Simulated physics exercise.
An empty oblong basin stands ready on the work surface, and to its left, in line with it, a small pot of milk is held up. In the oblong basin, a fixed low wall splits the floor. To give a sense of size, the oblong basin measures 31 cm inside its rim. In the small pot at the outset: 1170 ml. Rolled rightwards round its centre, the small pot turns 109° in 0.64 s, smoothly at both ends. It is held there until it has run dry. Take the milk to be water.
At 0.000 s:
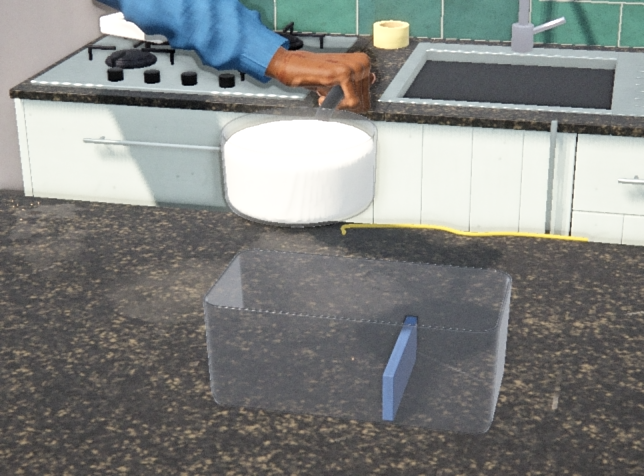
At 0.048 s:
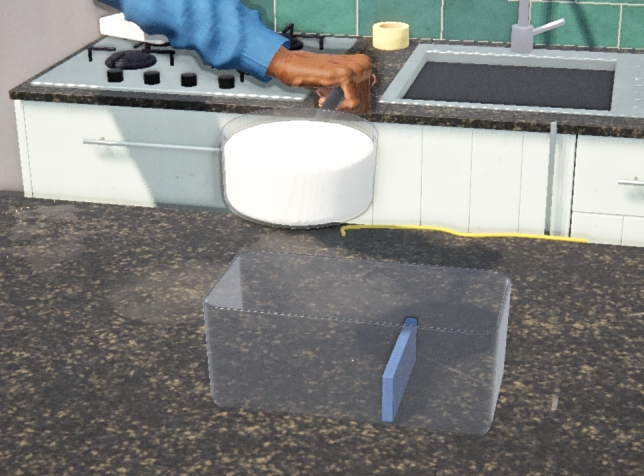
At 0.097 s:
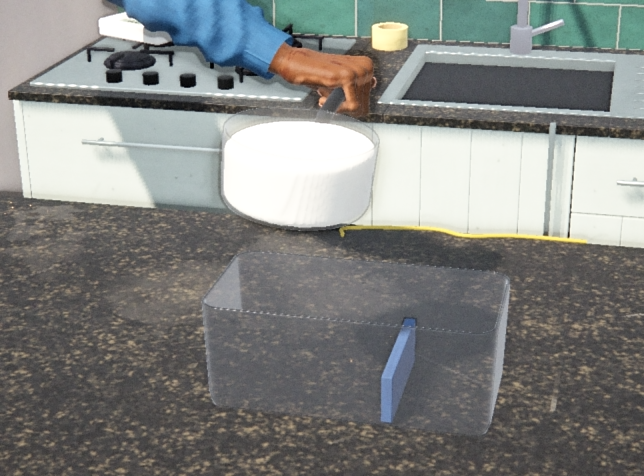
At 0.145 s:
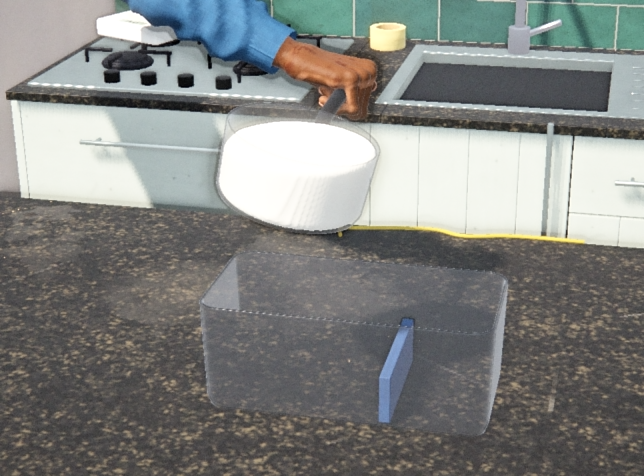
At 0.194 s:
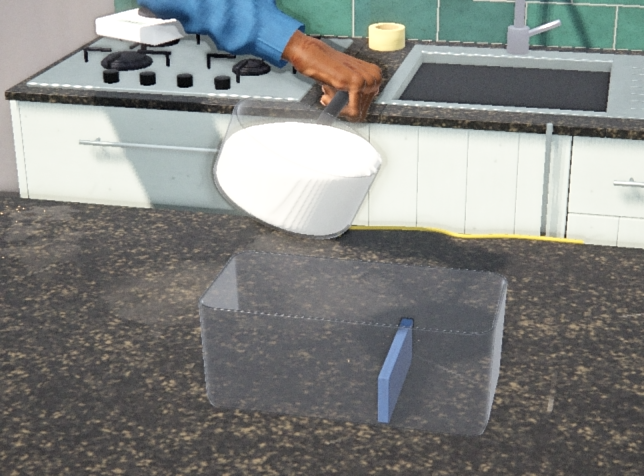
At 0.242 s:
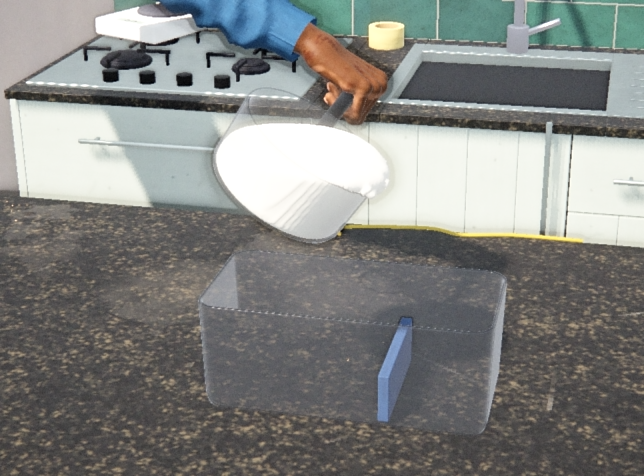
In the video, a hand in a blue sleeve holds a small clear pot of white milk above a worktop, behind an empty transparent oblong basin with a blue divider, then tilts it rightwards until milk reaches over its rim.
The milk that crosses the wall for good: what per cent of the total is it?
It is about 49 per cent of the total.
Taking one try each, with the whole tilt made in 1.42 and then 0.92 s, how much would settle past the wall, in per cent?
65 per cent first, 60 per cent second.
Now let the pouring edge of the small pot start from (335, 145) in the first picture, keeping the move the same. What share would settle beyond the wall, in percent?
In that case some 20 per cent.
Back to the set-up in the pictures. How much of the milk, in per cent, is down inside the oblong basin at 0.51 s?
Near 40 in a hundred.
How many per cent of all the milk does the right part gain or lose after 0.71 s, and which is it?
There is a rise of about 9.
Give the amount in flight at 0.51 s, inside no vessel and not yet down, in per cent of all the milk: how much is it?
Some 38 per cent.
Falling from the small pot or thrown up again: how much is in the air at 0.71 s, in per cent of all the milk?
Estimate: About 28 in a hundred.
Then, 0.51 s in, the tilt is 98° and 22 per cent is still to pour, 2 is left of the wall and 38 right of it.
Then, 0.71 s in, the tilt is 109° and 4 per cent is still to pour, 28 is left of the wall and 41 right of it.
Then, 0.92 s in, the tilt is 109° and 0 per cent is still to pour, 42 is left of the wall and 51 right of it.
Then, 1.14 s in, the tilt is 109° and 0 per cent is still to pour, 45 is left of the wall and 49 right of it.
Finally, 46 per cent lies left of the wall, 49 right of it and 5 outside.
